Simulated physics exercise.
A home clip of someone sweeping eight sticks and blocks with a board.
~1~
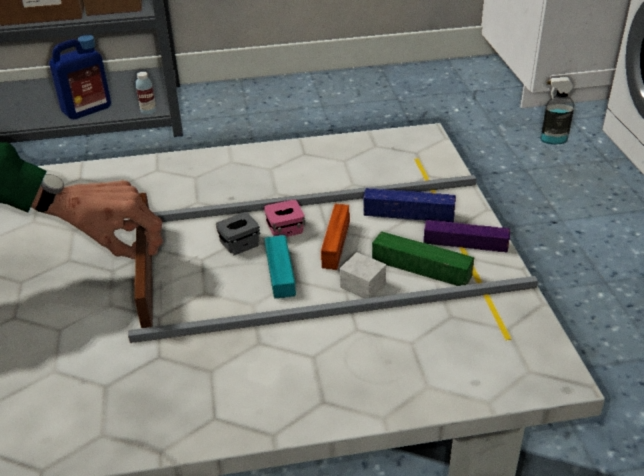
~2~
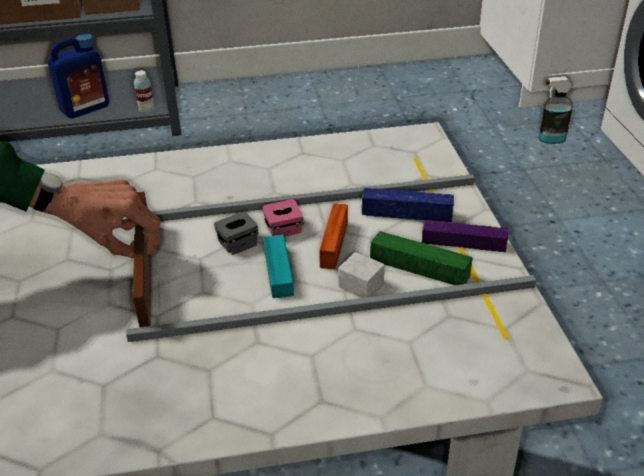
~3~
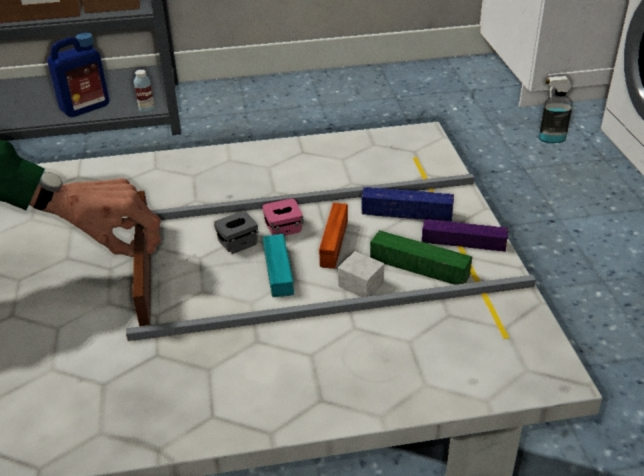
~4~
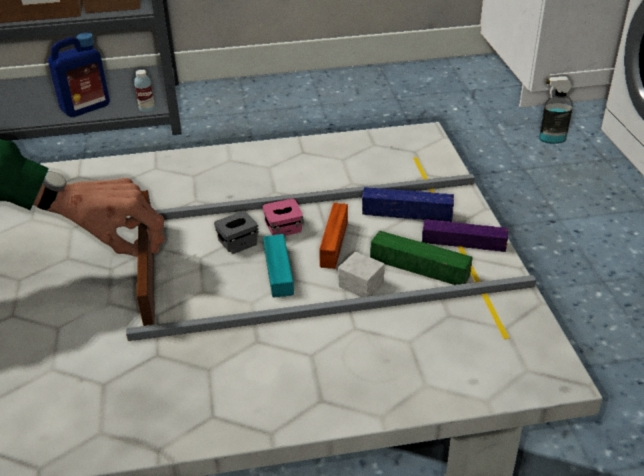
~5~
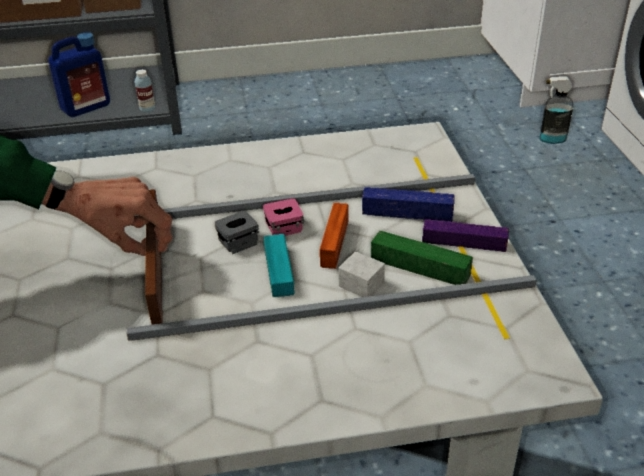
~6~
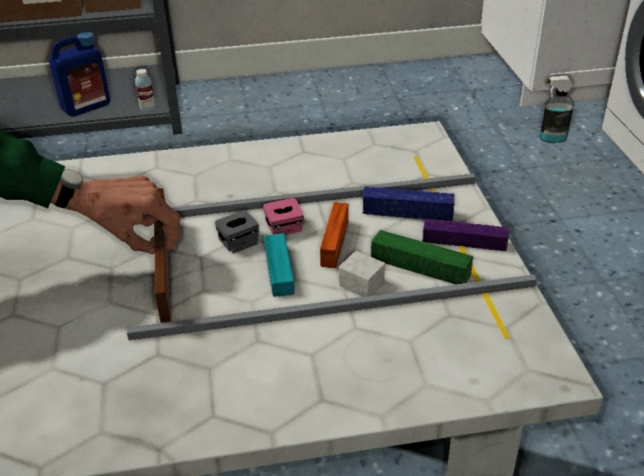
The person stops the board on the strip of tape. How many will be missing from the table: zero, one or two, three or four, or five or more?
The number that fall off is three or four.
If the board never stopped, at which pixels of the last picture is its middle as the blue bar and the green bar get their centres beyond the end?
For the blue bar at (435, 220), for the green bar at (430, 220).
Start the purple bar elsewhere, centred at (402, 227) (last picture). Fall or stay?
The purple bar comes down.
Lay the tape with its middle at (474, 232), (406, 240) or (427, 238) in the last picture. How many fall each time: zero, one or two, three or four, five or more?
The falls would be five or over; no fall at all; just one or two.
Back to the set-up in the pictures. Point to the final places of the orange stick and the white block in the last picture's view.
First (493, 220), then (511, 262).
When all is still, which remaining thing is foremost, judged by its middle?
That is the orange stick.
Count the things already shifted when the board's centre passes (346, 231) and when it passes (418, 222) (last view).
At the one place 7, at the other 8.
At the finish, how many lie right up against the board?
The number is 3.
Soon after, none off yet; purple bar at rest near (465, 235); blue bar at rest near (408, 204); green bar at rest near (421, 258).
After that, none off yet; purple bar at rest near (465, 235); blue bar displaced a little near (434, 202); green bar displaced a little near (464, 254).
In the end, the number that fall off is three or four; gone, green bar, blue bar and purple bar.
